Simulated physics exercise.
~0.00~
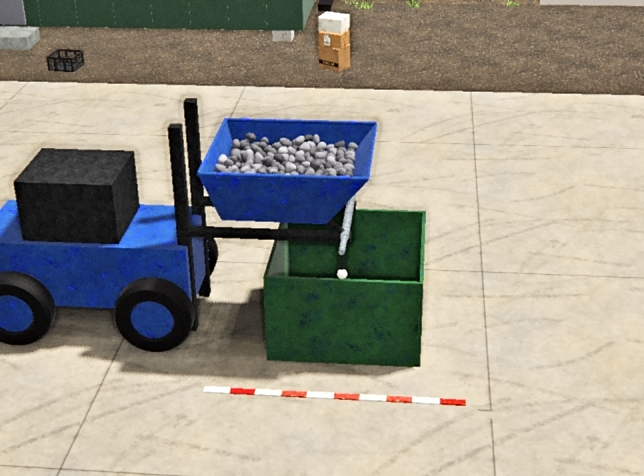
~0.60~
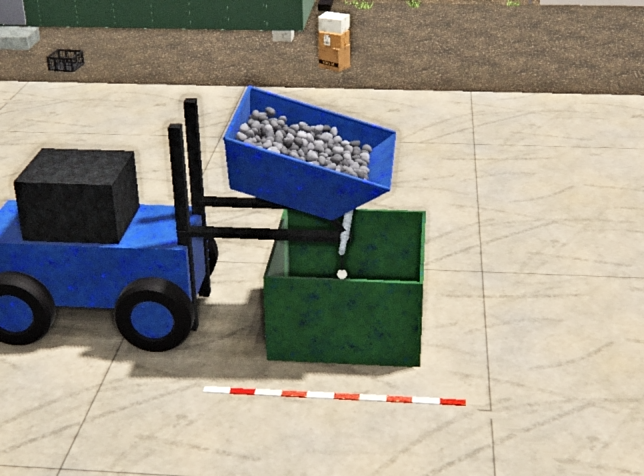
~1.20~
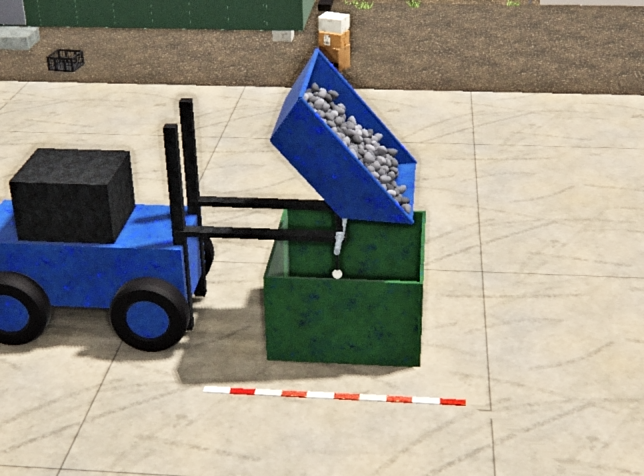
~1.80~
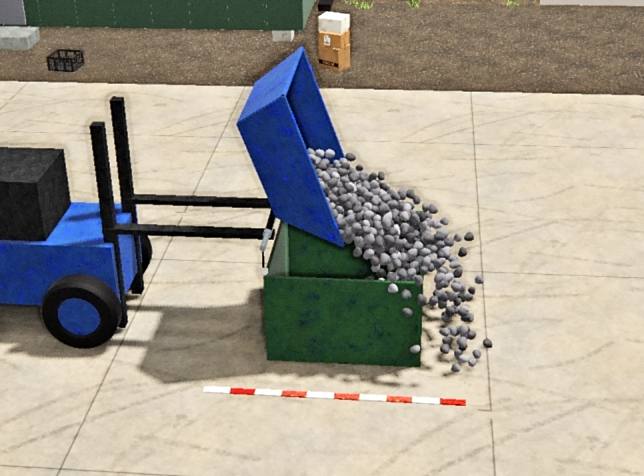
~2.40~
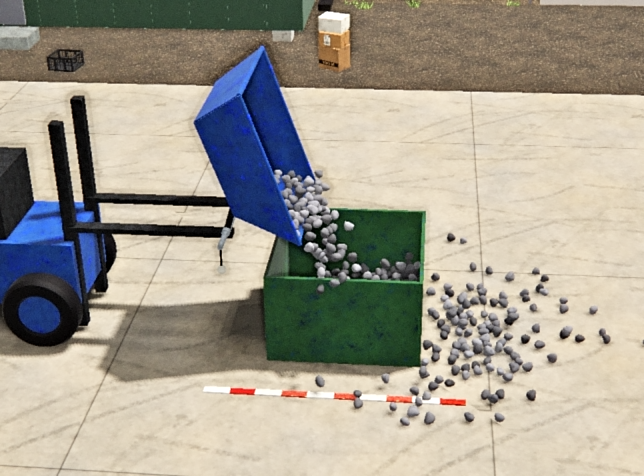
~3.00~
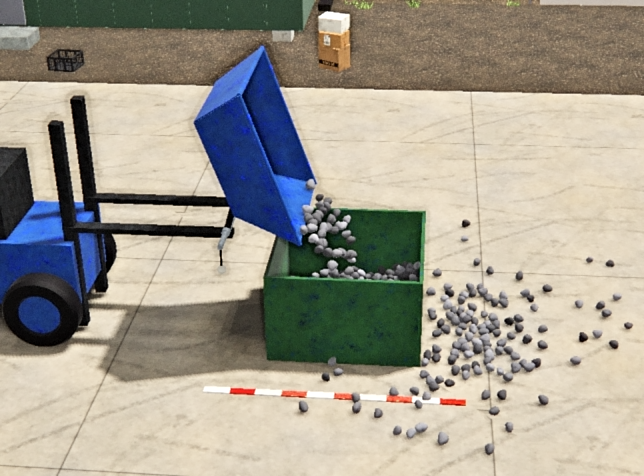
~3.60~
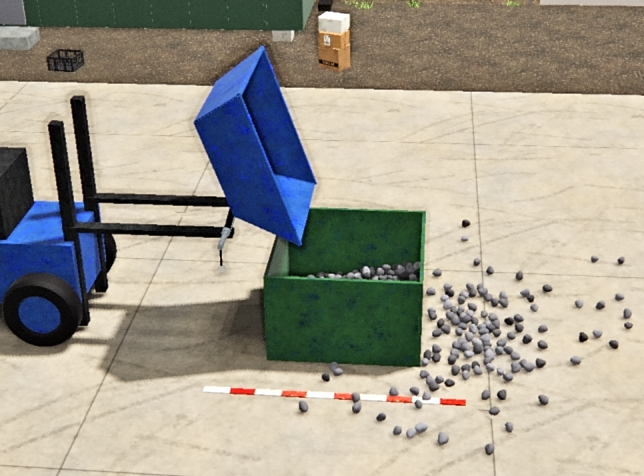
The footage shows a blue forklift tipping a blue skip of grey stones over a green bin, then backing away to the left as they pour out. The skip ends up empty and steeply tilted, with stones in the bin and many scattered on the ground, mostly to its right.
